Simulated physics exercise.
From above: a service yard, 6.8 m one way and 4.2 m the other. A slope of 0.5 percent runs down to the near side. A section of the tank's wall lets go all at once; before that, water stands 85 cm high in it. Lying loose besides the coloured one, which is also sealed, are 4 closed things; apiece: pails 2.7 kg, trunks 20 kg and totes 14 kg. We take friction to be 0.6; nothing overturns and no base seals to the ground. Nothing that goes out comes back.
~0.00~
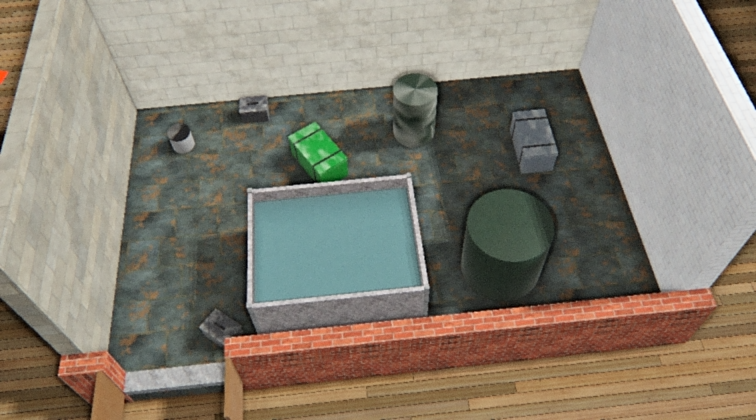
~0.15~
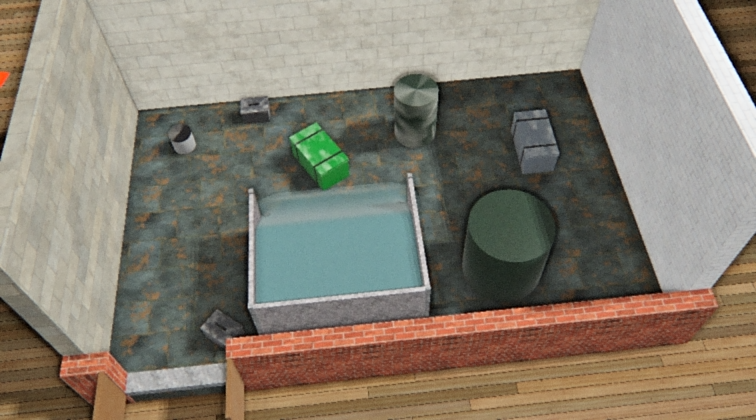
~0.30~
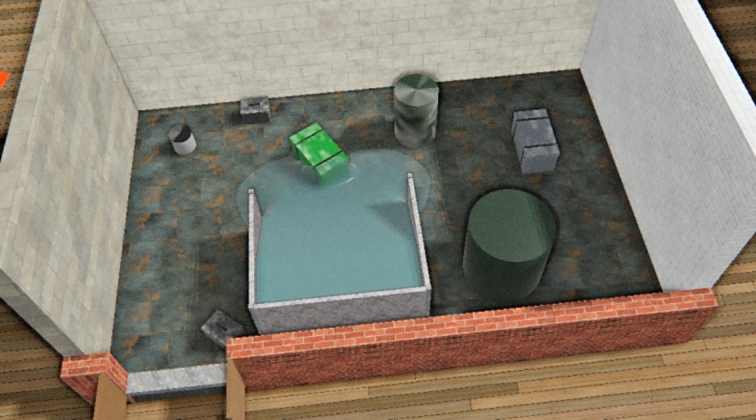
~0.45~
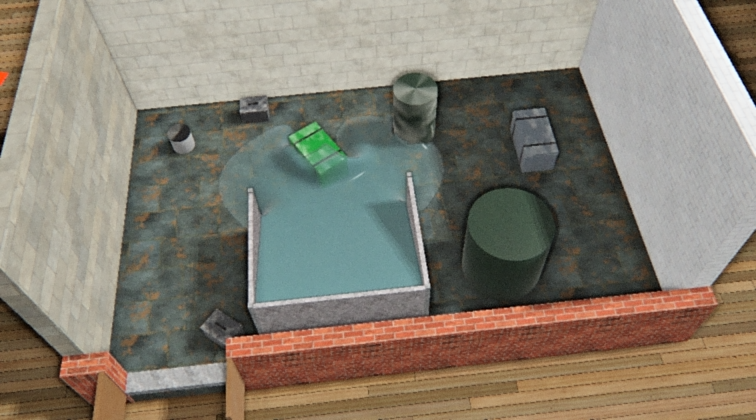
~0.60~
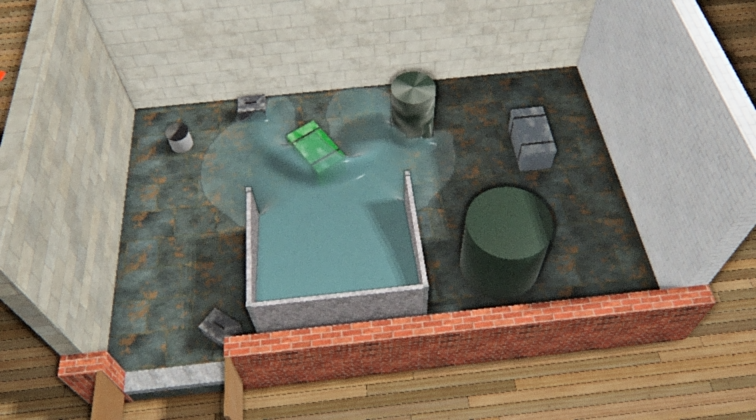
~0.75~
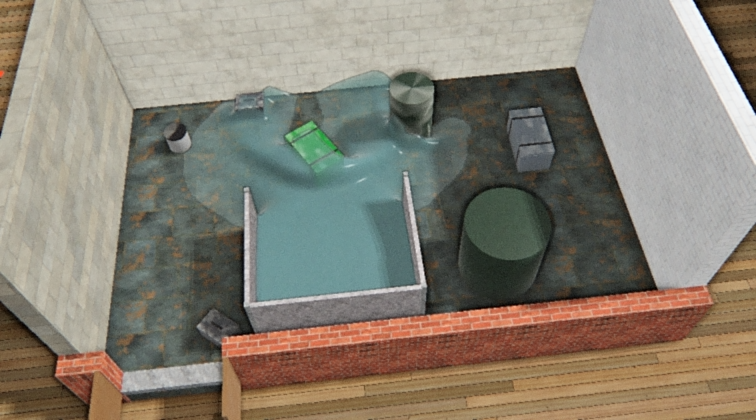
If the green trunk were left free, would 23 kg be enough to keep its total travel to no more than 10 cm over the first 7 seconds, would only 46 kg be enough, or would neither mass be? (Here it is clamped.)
Result: Insufficient ballast.
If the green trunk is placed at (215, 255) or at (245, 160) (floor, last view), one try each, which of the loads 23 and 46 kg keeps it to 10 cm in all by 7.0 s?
One by one: Heavier mass alone; no mass suffices.
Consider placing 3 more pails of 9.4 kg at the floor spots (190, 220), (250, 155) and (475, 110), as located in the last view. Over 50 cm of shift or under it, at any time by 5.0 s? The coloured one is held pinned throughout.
One after another they come out beyond the mark, beyond the mark, beyond the mark.
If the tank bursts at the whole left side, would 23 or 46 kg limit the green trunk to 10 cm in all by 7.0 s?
Then only the heavier mass suffices.
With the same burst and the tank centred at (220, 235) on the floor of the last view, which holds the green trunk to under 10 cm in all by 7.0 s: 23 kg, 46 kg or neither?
In that case the answer is that both weights fall short.
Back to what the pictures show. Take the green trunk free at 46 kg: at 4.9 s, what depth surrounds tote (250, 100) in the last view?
About 10 cm.
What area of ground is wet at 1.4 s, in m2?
Near 15 m2 in all.
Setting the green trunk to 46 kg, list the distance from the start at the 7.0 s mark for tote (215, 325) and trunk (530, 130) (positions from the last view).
Result - first: Washed out, second: 200 cm.
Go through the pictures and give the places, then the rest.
The green trunk at (317, 147), on the bottom; 2.8 m2 under water; 0 of 5 have shifted, in the first frame.
The green trunk at (318, 148) rests on the ground; water covers 4.0 m2; 0 of 5 have shifted, in the second frame.
The green trunk at (319, 148) rests on the ground; 5.5 m2 under water; 0 of 5 have shifted, in the third frame.
The green trunk at (318, 147), on the bottom; 7.1 m2 under water; 0 of 5 have shifted, in the fourth frame.
The green trunk at (316, 146), on the bottom; water covers 8.8 m2; 0 of 5 have shifted, in the fifth frame.
The green trunk at (314, 146), on the bottom; water covers 10.1 m2; 1 of 5 have shifted, in the sixth frame.
After 1.4 s the green trunk would be 114 cm from its start with 23 kg and 124 cm from its start with 46 kg; 45 cm of water round it then.
After 3.1 s the green trunk would be 113 cm from its start with 23 kg and 252 cm from its start with 46 kg; 7 cm of water round it then.
After 4.9 s the green trunk would be 128 cm from its start with 23 kg and 276 cm from its start with 46 kg; 7 cm of water round it then.
After 7.0 s the green trunk would be 93 cm from its start with 23 kg and 276 cm from its start with 46 kg; 5 cm of water round it then.
